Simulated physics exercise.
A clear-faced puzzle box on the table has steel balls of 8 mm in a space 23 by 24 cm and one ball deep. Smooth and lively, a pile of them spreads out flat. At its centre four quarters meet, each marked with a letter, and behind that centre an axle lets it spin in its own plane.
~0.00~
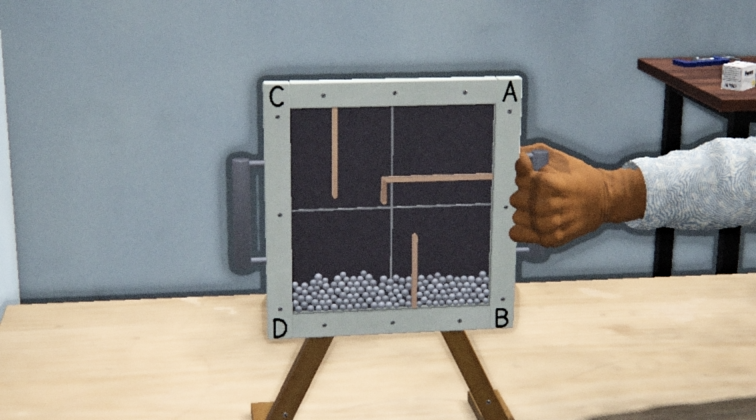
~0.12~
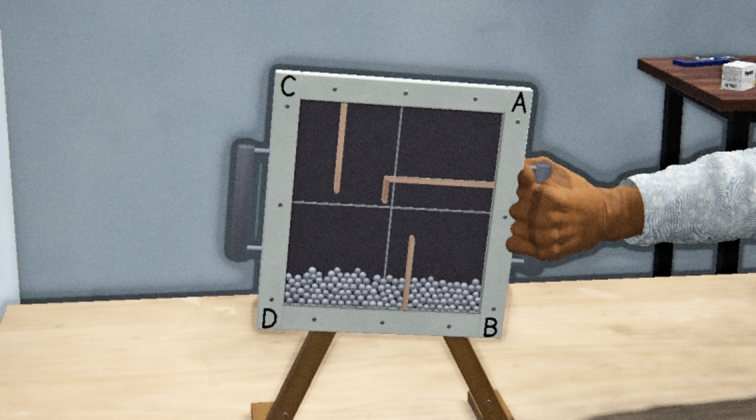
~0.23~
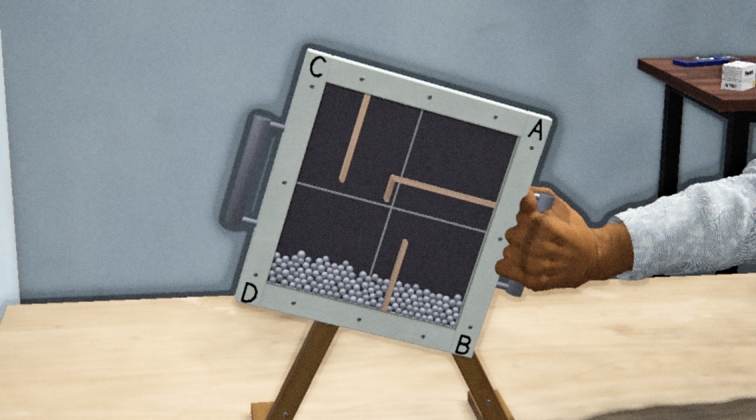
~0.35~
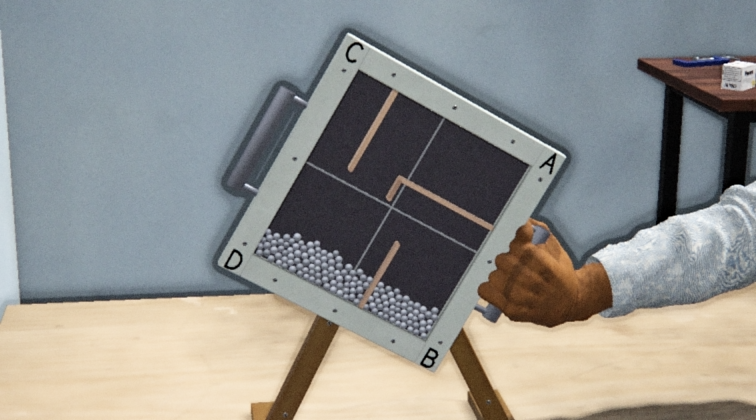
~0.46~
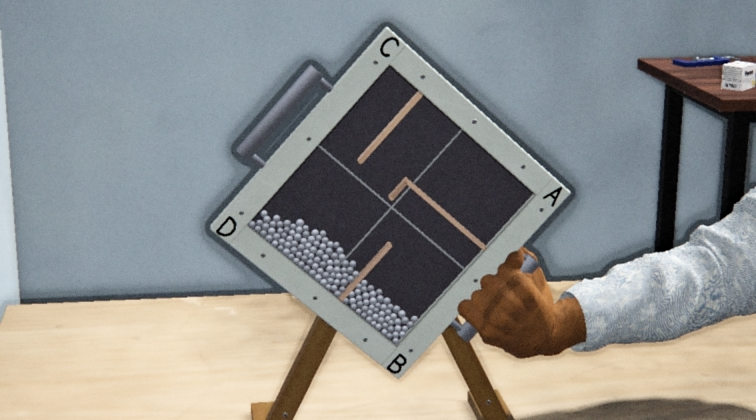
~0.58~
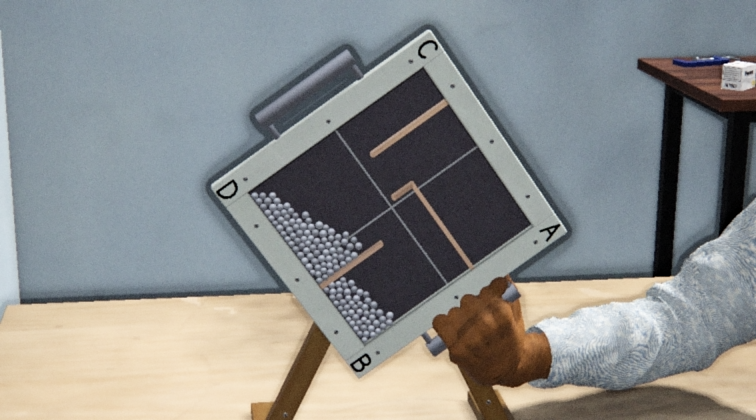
On a wooden tabletop, a hand turning a square, lettered puzzle box clockwise on its stand, small grey balls shifting inside.
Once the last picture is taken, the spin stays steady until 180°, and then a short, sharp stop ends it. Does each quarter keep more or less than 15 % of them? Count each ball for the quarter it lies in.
So A goes past, B goes past, C falls short and D falls short, the line being 15 %.
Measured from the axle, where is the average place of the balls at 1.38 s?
Roughly 6 cm to the left of the axle and 3 cm below it.
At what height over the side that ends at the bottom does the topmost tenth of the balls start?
Height: Approx. 15 cm.
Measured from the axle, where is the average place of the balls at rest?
The middle sits about 6 centimetres left and 1 centimetres below the axle.
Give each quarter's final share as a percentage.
In order: Quarter A 50, quarter B 45, quarter C 5, quarter D 0.
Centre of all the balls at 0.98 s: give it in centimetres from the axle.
8 cm left, 2 cm below.
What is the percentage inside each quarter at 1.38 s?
Quarter A: 40; quarter B: 55; quarter C: 5; quarter D: 0.
By 0.98 s it has turned 99°, the balls' middle is 8 cm left of and 2 cm below the axle; by quarter, B 65 %, D 35 %.
By 1.80 s it has turned 180°, the balls' middle is 7 cm left of and 1 cm above the axle; by quarter, A 45 %, B 55 %, C 5 %.
Settled by 3.4 s, A 50 %, B 45 %, C 5 %, D 0 %.
